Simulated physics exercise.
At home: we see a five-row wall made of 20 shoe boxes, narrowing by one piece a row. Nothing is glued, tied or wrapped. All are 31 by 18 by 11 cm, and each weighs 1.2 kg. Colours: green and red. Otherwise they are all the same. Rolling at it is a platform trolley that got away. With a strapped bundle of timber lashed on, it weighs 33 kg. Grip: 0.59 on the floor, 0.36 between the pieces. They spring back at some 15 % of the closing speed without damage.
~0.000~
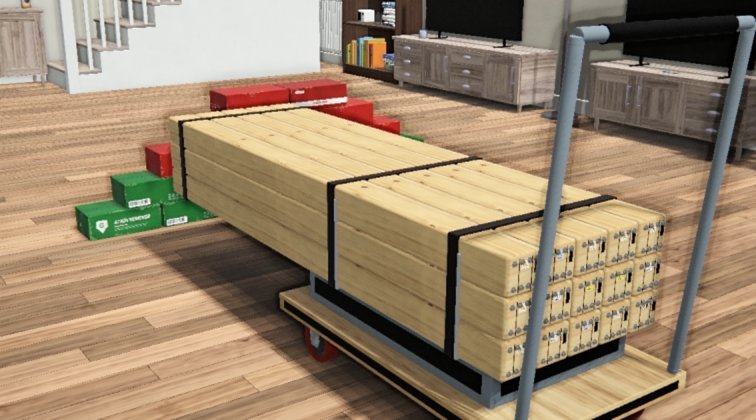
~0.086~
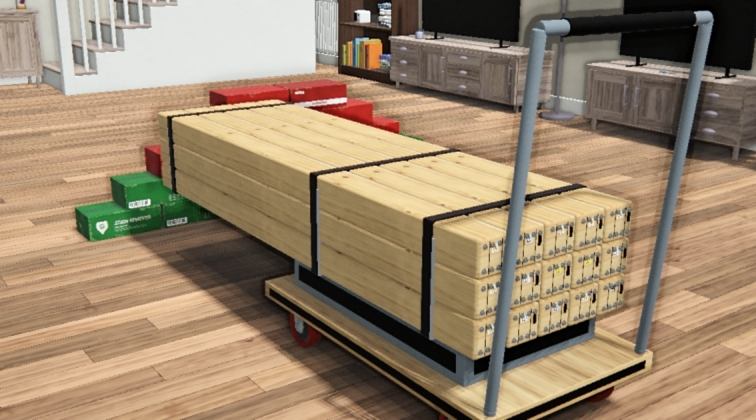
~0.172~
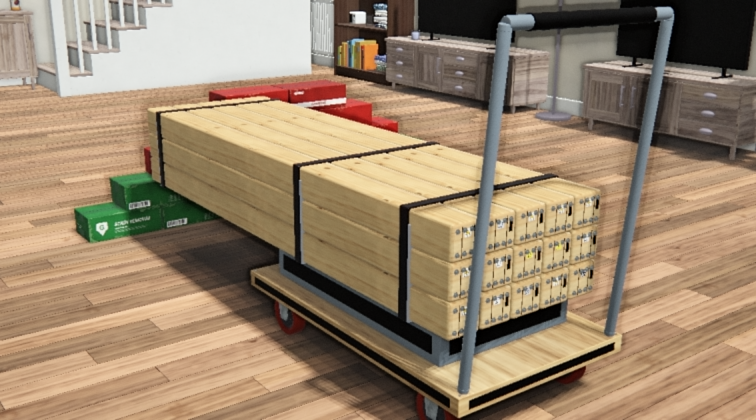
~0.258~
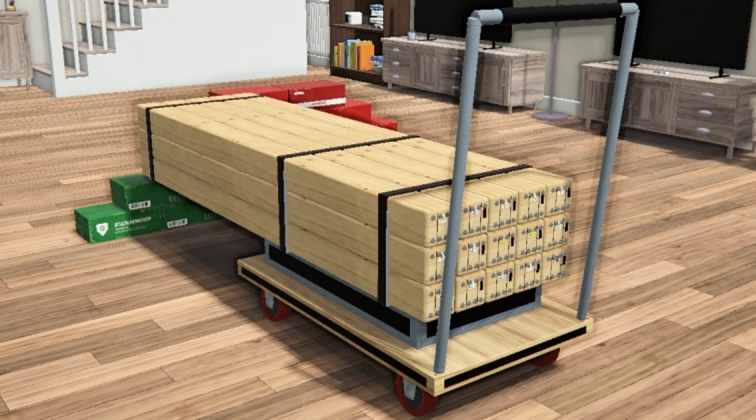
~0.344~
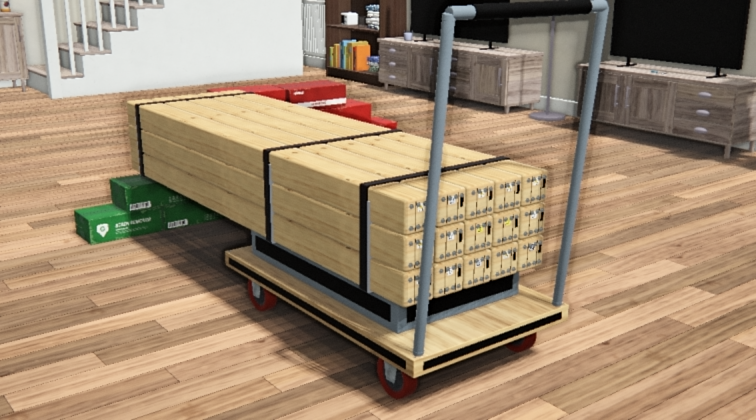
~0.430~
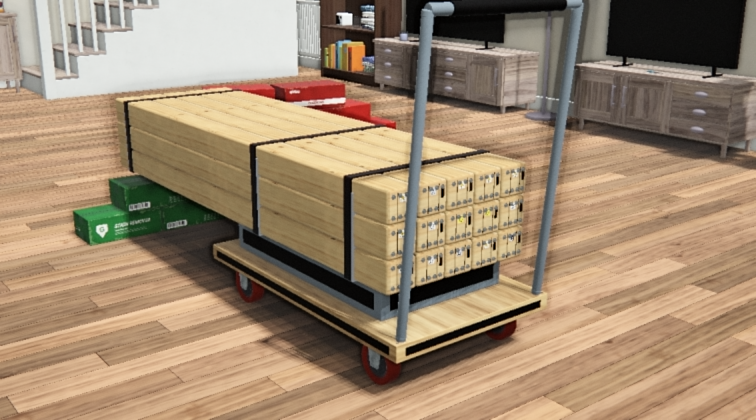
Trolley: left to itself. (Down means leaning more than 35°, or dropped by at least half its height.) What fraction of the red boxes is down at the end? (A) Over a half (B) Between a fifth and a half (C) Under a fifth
Option A: Over a half.
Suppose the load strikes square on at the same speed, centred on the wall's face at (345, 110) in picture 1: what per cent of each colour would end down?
The green ones would be 10 per cent down and the red ones 70 per cent.
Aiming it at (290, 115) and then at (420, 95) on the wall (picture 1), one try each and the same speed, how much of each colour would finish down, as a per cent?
First try then second: Green 0 and 10, red 80 and 10 per cent.
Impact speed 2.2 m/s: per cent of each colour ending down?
You'd end up with green at 20 per cent down and red at 70 per cent.
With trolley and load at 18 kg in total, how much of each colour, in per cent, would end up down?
Share down - green: 20; red: 70 (per cent).
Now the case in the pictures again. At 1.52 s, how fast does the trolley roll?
I'd put it at roughly 0.5 m/s.
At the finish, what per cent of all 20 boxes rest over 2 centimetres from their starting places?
55 percent of them have shifted.
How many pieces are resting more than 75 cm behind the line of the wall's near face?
Around 0 of them.
Around 0.60 s, load 30 cm past the wall's line, still rolling; 2 of the 9 red boxes down (2 of 20 in all colours); top red box tipped 15°.
Around 0.94 s, load 63 cm past the wall's line, still rolling; 6 of the 9 red boxes down (6 of 20 in all colours); top red box tipped 46°, 8 cm lower.
Around 1.52 s, load 1.08 m past the wall's line, still rolling; 6 of the 9 red boxes down (6 of 20 in all colours); top red box upside down; top green box tipped 23°.
Finally (2.3 s), load 1.18 m past the wall's line, stopped; 6 of the 9 red boxes down (7 of 20 in all colours); top red box on its side; top green box on its side. That is 67 per cent. Seen by the last camera, middles, top red box near (277, 165), top green box near (105, 190).
